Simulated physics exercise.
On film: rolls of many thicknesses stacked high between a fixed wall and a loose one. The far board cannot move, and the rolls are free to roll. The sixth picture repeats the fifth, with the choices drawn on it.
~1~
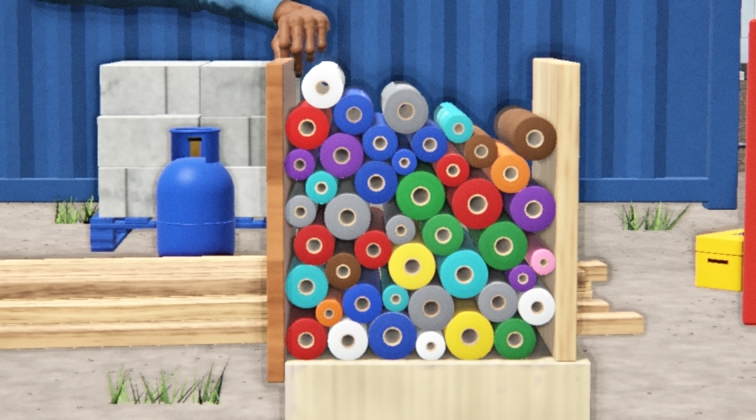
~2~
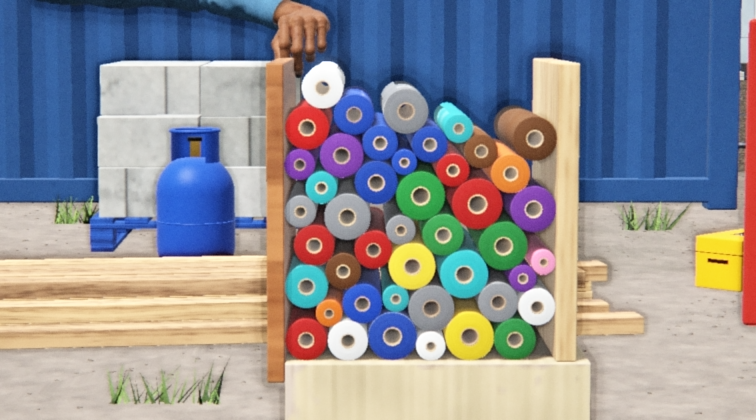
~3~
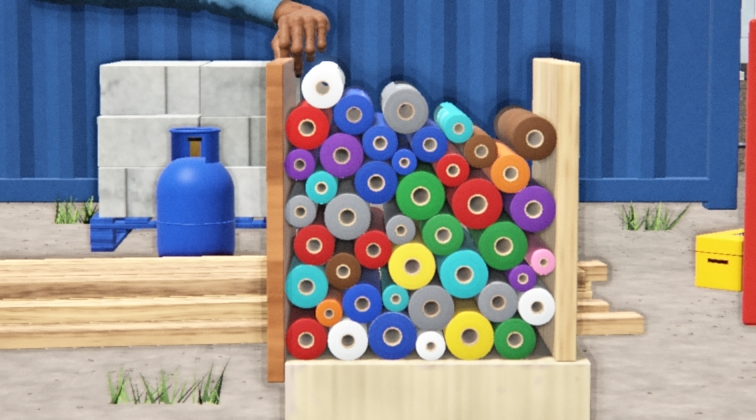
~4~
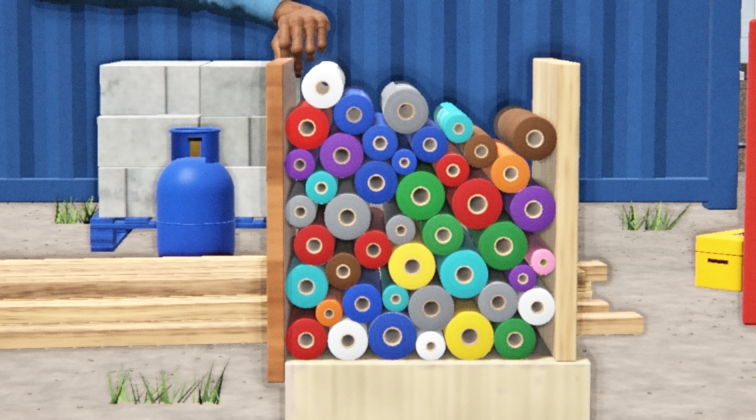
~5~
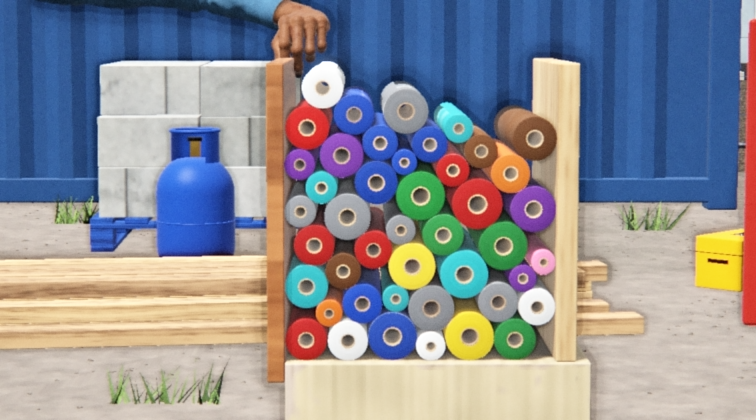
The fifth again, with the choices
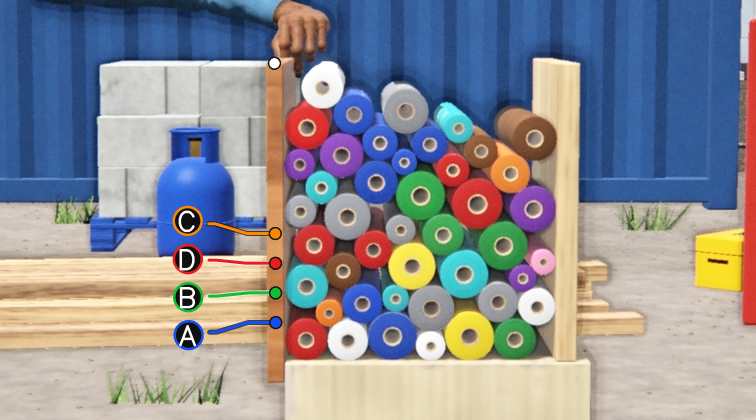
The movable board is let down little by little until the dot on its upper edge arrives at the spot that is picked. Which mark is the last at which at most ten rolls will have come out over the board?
Mark D is as low as it can go.
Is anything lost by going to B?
Yes.
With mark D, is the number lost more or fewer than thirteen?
It loses fewer than thirteen.
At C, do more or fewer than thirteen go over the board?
At C, fewer than thirteen.
On the marked copy, A at (276, 322); B at (276, 293); C at (276, 234); D at (276, 263); the white dot at (275, 63).
With D. Early on, top of the board (284, 146).
Further on, top of the board (284, 241).
At the end, top of the board (284, 263), nine out over the board.
As for the rest, A more than ten out over the board; B more than ten out over the board; C about four out over the board.
